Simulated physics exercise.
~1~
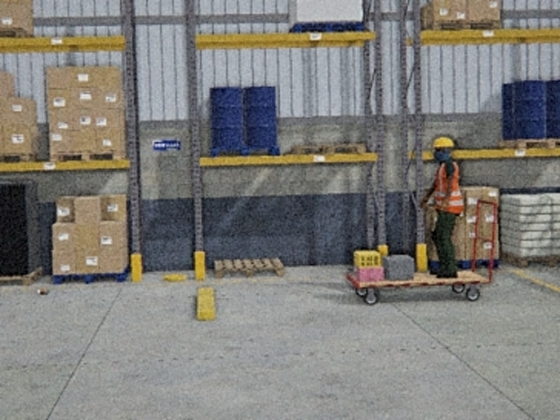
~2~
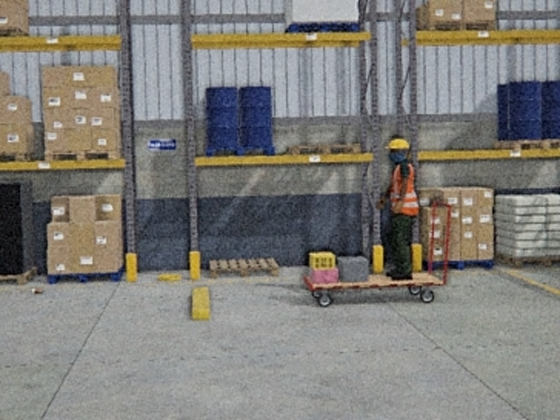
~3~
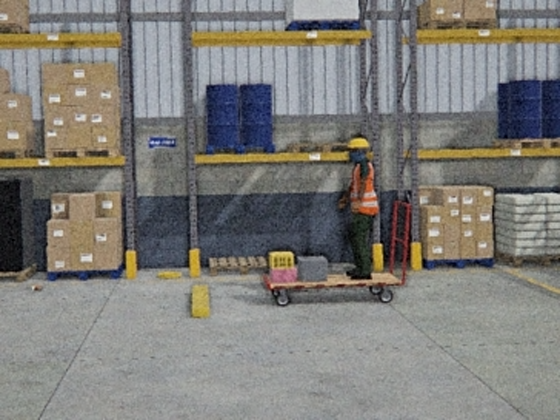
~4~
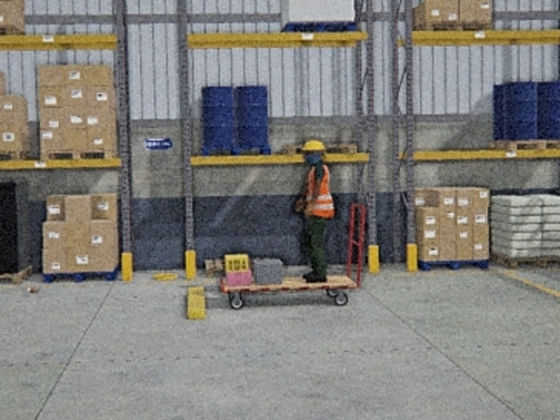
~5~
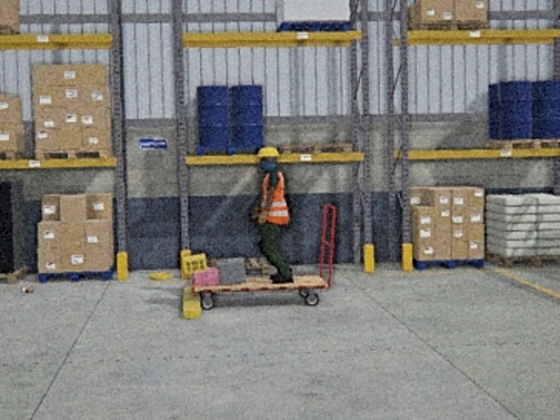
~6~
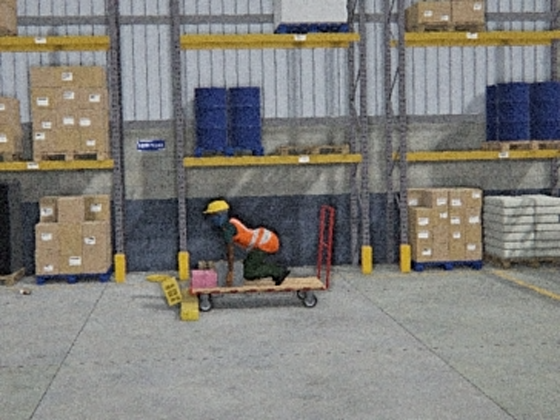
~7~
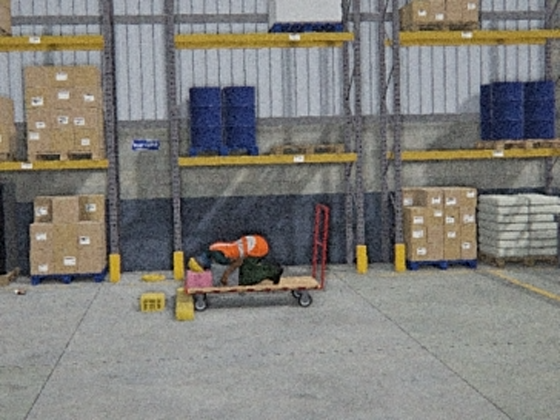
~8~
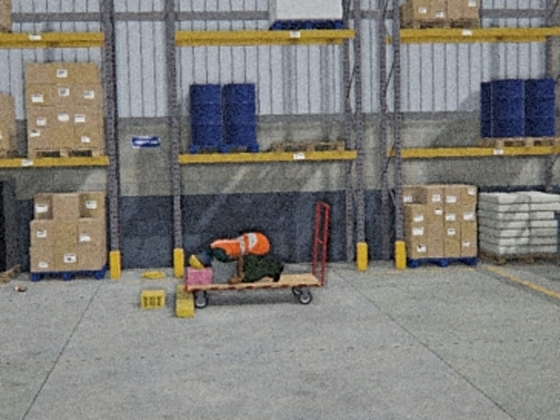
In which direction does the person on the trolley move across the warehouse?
The person moves to the left, riding on the trolley and then pitching forward that same way when it stops.
